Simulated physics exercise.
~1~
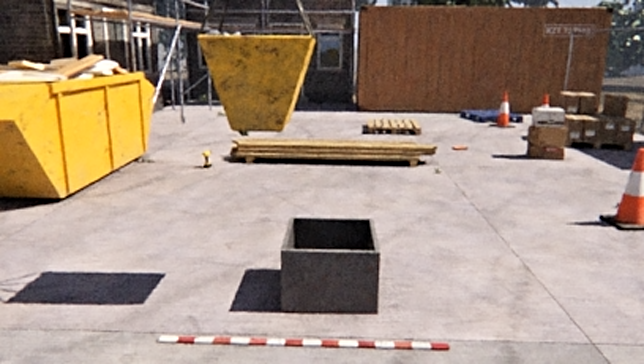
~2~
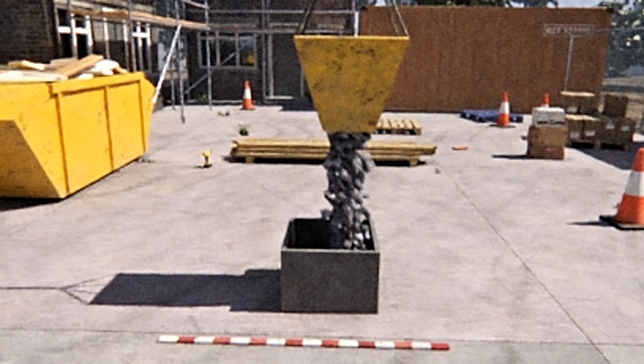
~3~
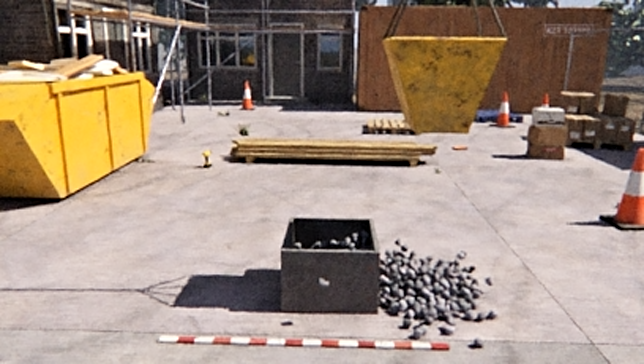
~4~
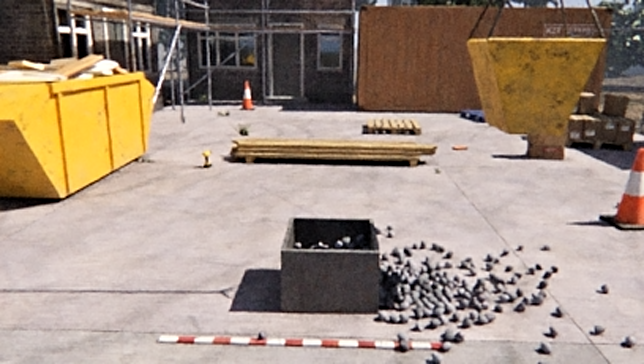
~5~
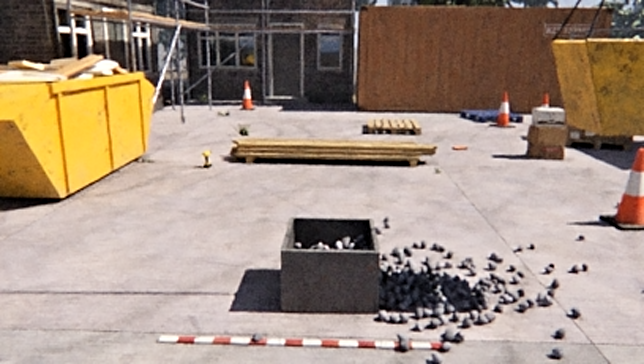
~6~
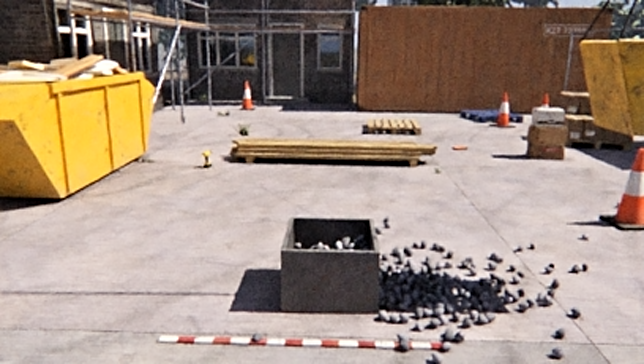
At the start, a yellow skip hangs above a paved yard, behind an open dark box-shaped bin, with a larger yellow container at the left and a red-and-white striped staff in front. The hanging skip moves rightwards, and grey stones pour from its bottom in a column towards the bin. As it travels on, some stones land inside while others pile up on the ground to the right. The heap spreads, with a few stones rolling farther right. The skip continues to the right edge of the view, and finally the stones lie still, most in the bin and the rest mainly scattered beside it.
